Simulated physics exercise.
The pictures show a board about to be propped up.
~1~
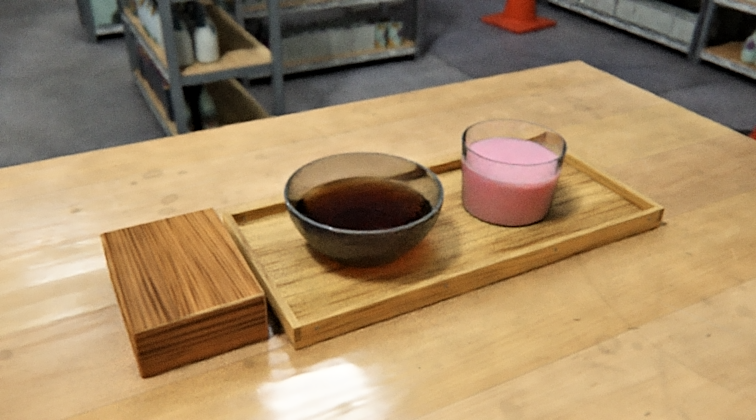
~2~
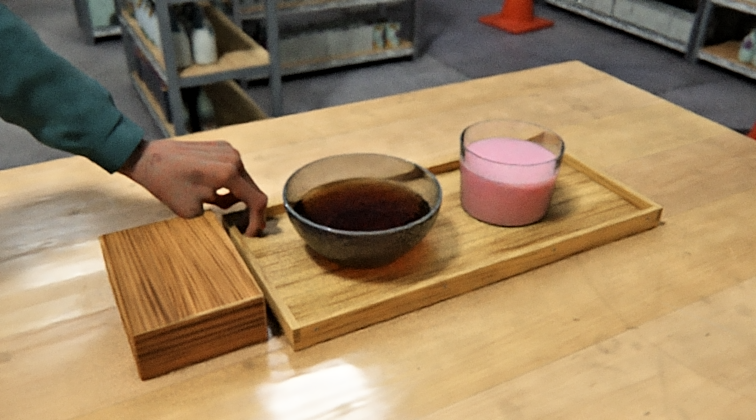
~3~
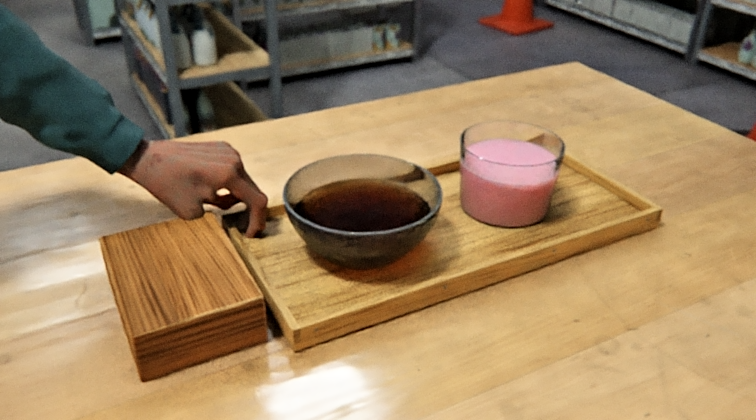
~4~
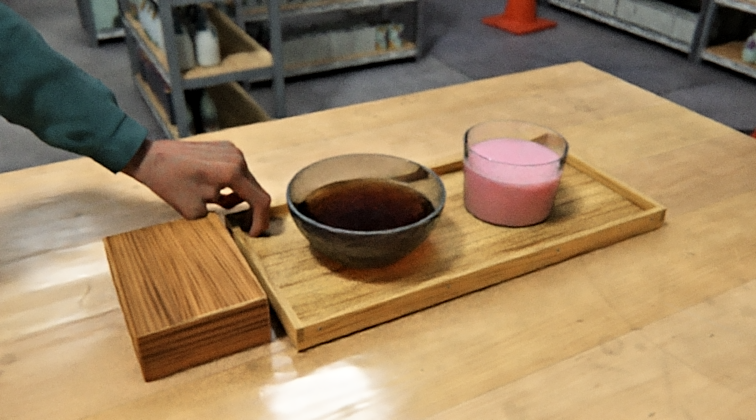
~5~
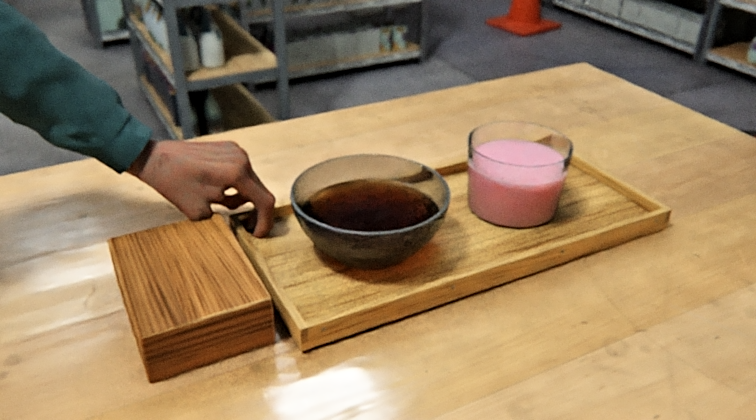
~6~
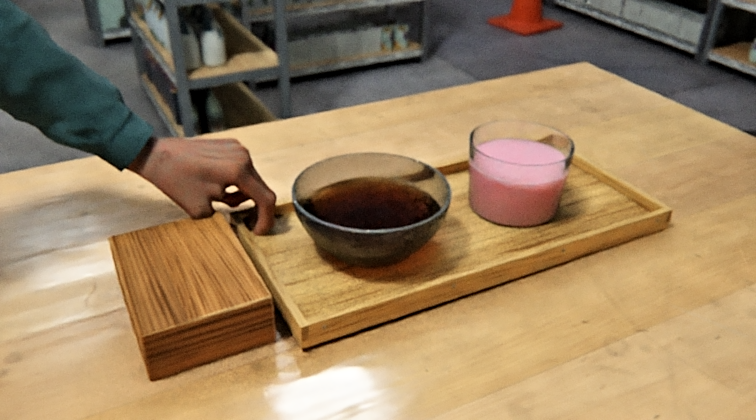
A dark translucent bowl of brown liquid and, to its right, a clear glass tub of pink liquid sit on a rimmed wooden tray, with a brown wooden block at left, seen from slightly above on a pale wooden table before grey shelves. A hand in a green sleeve reaches in from the left and grips the tray's near-left end. The hand stays there while the tray barely moves and the view shifts very slightly.
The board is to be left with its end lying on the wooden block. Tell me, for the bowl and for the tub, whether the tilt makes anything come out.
Bowl: Does not run over; tub: Does not run over.
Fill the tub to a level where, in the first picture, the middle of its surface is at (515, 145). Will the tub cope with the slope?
Then: Slops over.
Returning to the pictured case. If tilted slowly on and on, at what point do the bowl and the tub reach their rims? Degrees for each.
I'd put them at about 20° and 25° in that order.
Soon after, the board slopes by about 4°; bowl, nothing has left it; tub, nothing has left it.
Later, the board slopes by about 9°; bowl, nothing has left it; tub, nothing has left it.
In the end, the board slopes by about 7°, resting on the wooden block; bowl, nothing has left it; tub, nothing has left it.
